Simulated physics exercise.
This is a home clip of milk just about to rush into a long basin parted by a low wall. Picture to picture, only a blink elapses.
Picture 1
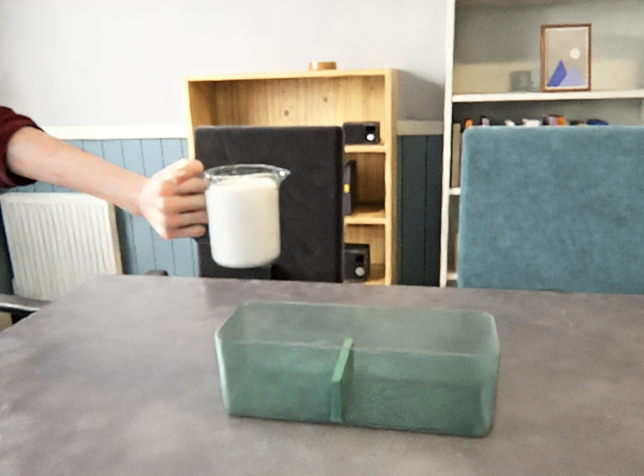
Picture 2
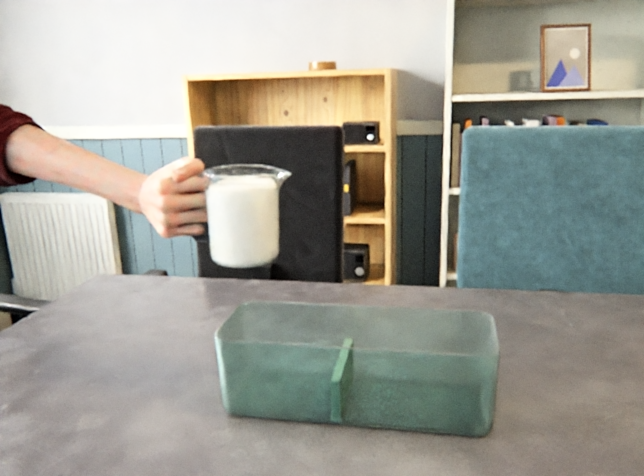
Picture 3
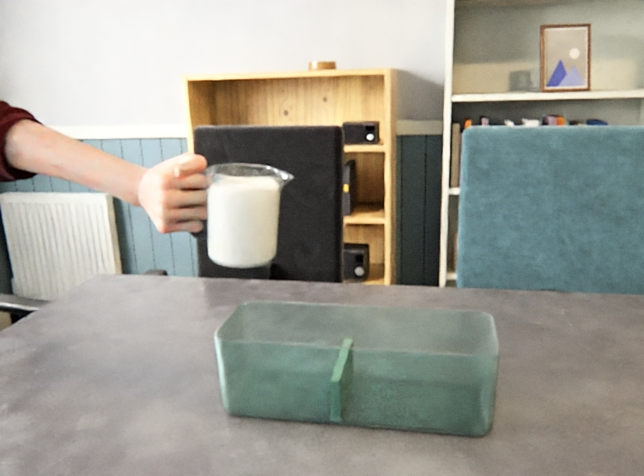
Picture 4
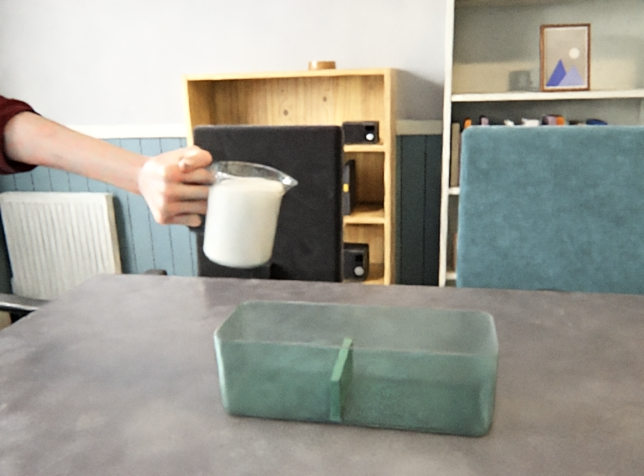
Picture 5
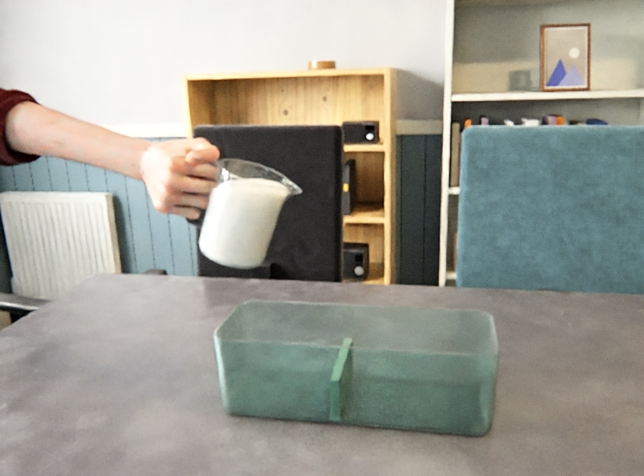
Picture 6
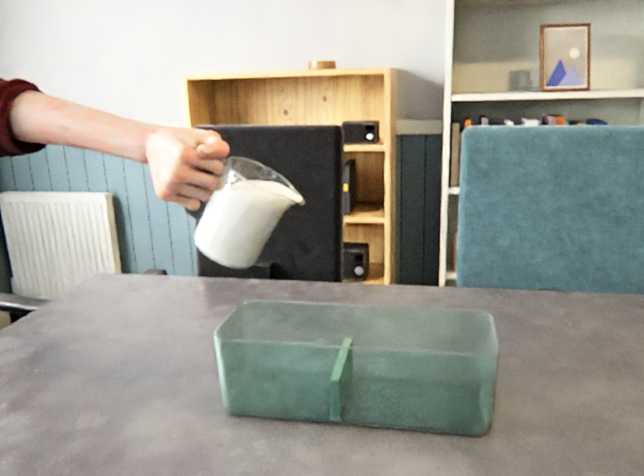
We see a hand holding a glass jug of milk above a table, left of centre over a greenish, translucent long basin with a low dividing wall. The jug stays nearly still, then the hand gradually tilts it rightward.
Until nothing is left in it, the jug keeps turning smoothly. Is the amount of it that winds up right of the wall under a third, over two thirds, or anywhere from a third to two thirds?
Seems the share right of the wall stays inside the range of a third to two thirds.
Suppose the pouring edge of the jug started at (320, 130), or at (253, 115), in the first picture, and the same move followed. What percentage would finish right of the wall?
Roughly 95 per cent, then roughly 10 per cent.
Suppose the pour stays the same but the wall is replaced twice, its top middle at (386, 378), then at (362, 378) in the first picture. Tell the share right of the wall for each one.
Roughly 10 per cent first and roughly 20 per cent second.
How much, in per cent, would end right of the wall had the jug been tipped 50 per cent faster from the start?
Around 55 percent ends up there.
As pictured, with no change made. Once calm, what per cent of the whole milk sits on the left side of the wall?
Share approx. 40 %.
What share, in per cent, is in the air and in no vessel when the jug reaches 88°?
Around 25 in a hundred, more or less.
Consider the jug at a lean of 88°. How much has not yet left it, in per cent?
I'd reckon near 65 percent is still held at that tilt.
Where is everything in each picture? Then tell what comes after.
Tilt 0°; pouring edge (290, 173); surface from (211, 184) to (278, 184); the long basin's rim runs from (229, 320) to (496, 334); the wall's top is at (343, 359), in the first frame.
Tilt 1°; pouring edge (290, 174); surface from (211, 183) to (278, 185), in the second frame.
Tilt 5°; pouring edge (293, 177); surface from (213, 182) to (279, 186), in the third frame.
Tilt 12°; pouring edge (297, 183); surface from (216, 184) to (284, 187), in the fourth frame.
Tilt 20°; pouring edge (301, 192); surface from (217, 188) to (292, 189), in the fifth frame.
Tilt 30°; pouring edge (305, 203); surface from (212, 203) to (301, 195), in the sixth frame.
A moment on, the jug is tipped on its side and 65 per cent is still to pour, 0 is left of the wall and 12 right of it.
Next, the jug is tipped right over and 20 per cent is still to pour, 17 is left of the wall and 43 right of it.
Then the jug is tipped right over and 4 per cent is still to pour, 33 is left of the wall and 57 right of it.
Later the jug is tipped right over and 1 per cent is still to pour, 40 is left of the wall and 57 right of it.
Finally, 41 per cent lies left of the wall, 58 right of it and 1 outside.
